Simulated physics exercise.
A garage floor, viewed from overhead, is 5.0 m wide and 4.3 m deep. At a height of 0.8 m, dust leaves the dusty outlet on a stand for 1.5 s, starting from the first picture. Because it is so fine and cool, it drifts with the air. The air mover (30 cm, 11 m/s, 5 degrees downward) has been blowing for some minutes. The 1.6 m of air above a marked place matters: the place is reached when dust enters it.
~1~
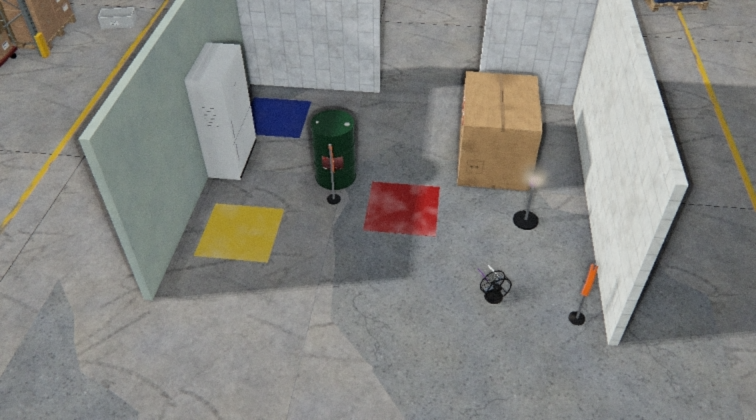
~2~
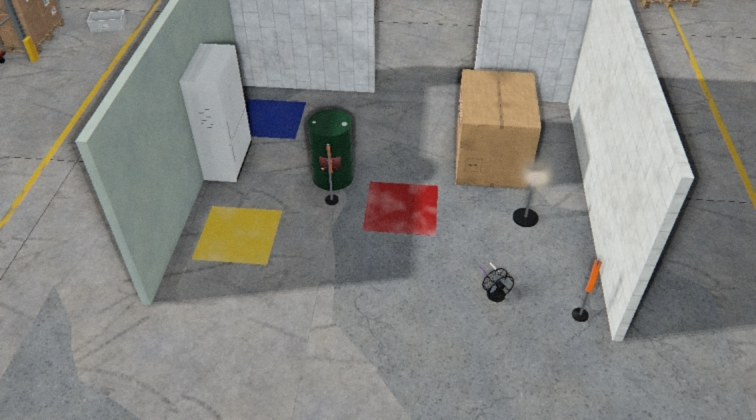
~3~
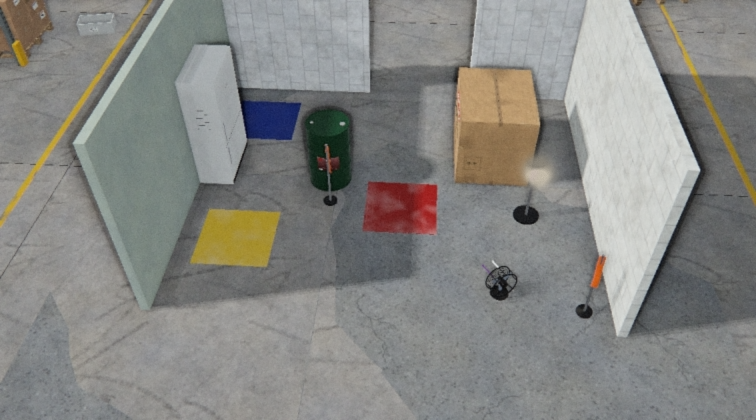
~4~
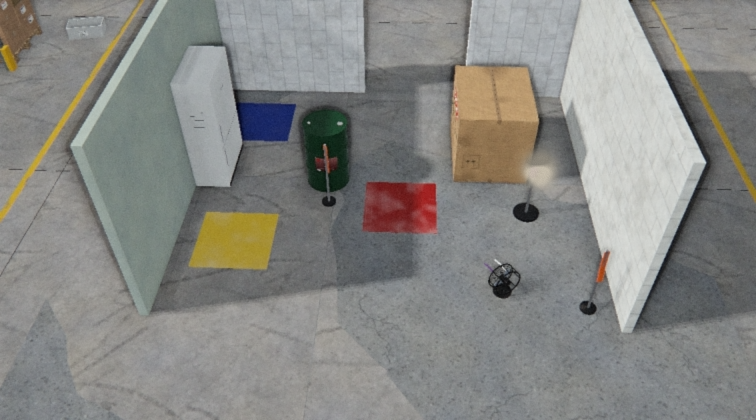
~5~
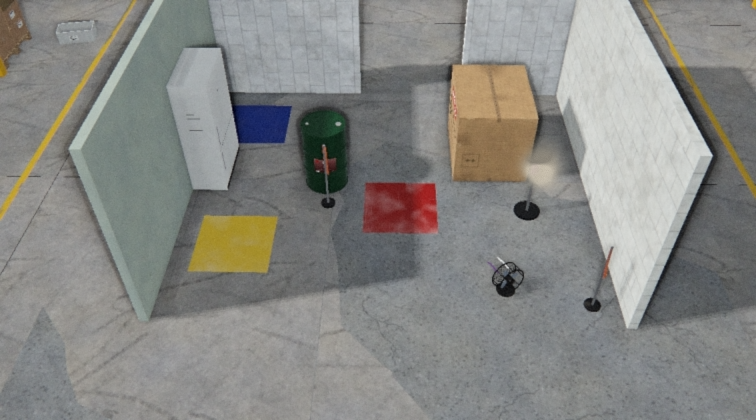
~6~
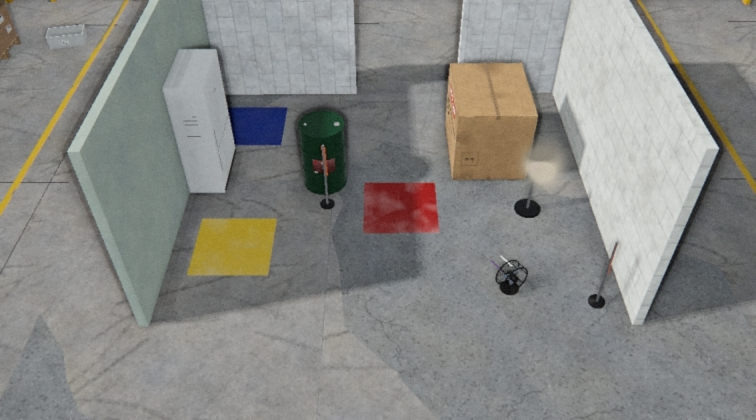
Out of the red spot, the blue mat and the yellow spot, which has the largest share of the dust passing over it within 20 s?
The red one.
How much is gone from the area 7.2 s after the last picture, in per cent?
I'd say near 5 per cent.
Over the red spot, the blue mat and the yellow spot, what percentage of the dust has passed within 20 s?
Roughly 30 % red, 10 % blue, 0 % yellow.
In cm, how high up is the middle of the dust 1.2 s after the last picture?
Height of middle: Approx. 60 cm.
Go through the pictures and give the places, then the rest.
In the first picture, the dust is thickest near (535, 177), the dusty outlet on a stand stands at (533, 186) and the air mover is at (496, 286).
In the second picture, the dust is thickest near (536, 173), the yellow spot is centred on (238, 234), the red spot is centred on (402, 208) and the blue mat is centred on (271, 118).
In the third picture, the dust is thickest near (537, 171), a ribbon ends at (594, 287) and a ribbon ends at (329, 172).
In the fourth picture, the dust is thickest near (538, 168), the top of a large carton is at (495, 92) and the top of a barrel is at (325, 123).
In the fifth picture, the dust is thickest near (540, 166).
In the sixth picture, the dust is thickest near (541, 164) and a ribbon ends at (326, 174).
Then, 1.2 s after the last picture, 0 % is gone from the area; 0 % has passed over the yellow spot, 0 % over the red spot and 0 % over the blue mat, and the middle of the rest is near (558, 166).
Then, 3.2 s after the last picture, 0 % is gone from the area; 0 % has passed over the yellow spot, 0 % over the red spot and 0 % over the blue mat, and the middle of the rest is near (590, 169).
Then, 7.2 s after the last picture, 5 % is gone from the area; 0 % has passed over the yellow spot, 5 % over the red spot and 1 % over the blue mat, and the middle of the rest is near (593, 197).
Then, 19.2 s after the last picture, 65 % is gone from the area; 0 % has passed over the yellow spot, 34 % over the red spot and 10 % over the blue mat, and the middle of the rest is near (539, 140).
